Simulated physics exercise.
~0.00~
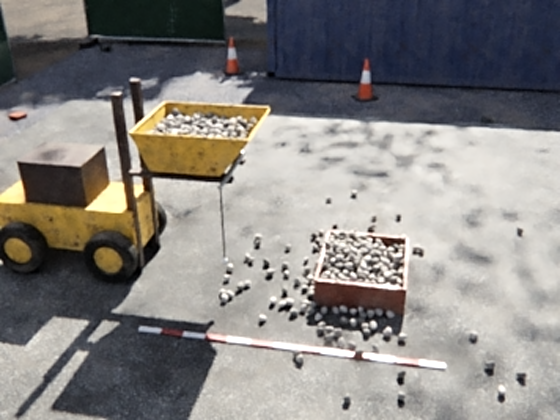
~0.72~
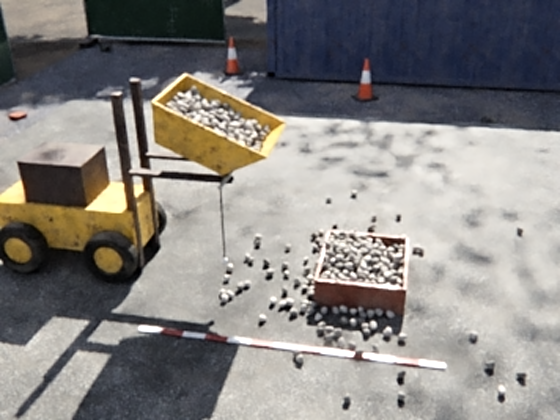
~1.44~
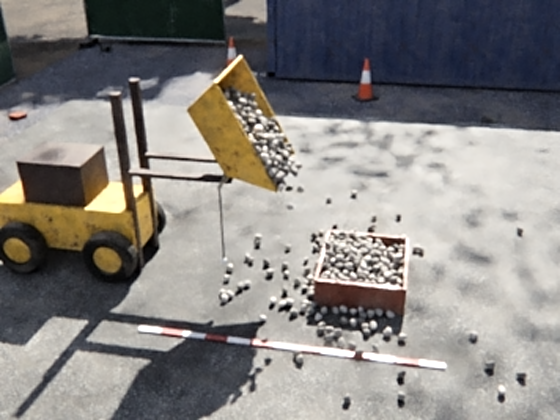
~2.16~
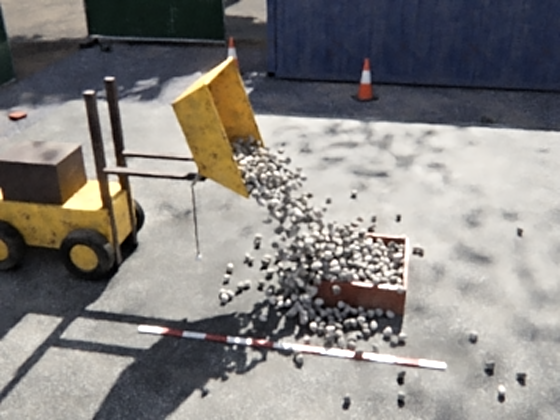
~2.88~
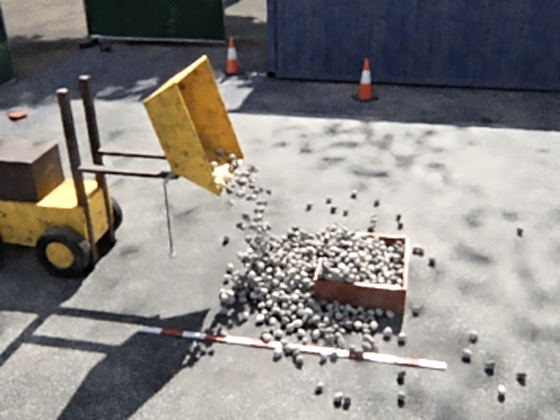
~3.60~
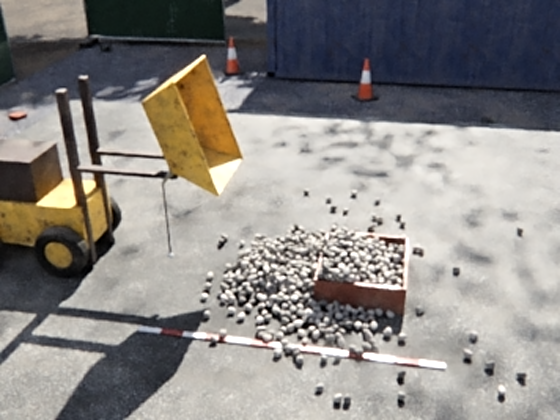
At the start, a yellow forklift on the left holds up a yellow skip heaped with pale, round stones, while a red bin already full of similar stones stands to the right with more scattered around it. The skip tips toward the right, gradually at first, until it is steeply tilted and the stones slide to its lower edge. As the stones begin pouring out, the forklift backs away to the left. The stream lands increasingly short of the bin, piling up against its left side and reaching the striped staff. Finally, the empty skip hangs still, steeply tilted, beside the spread heap.
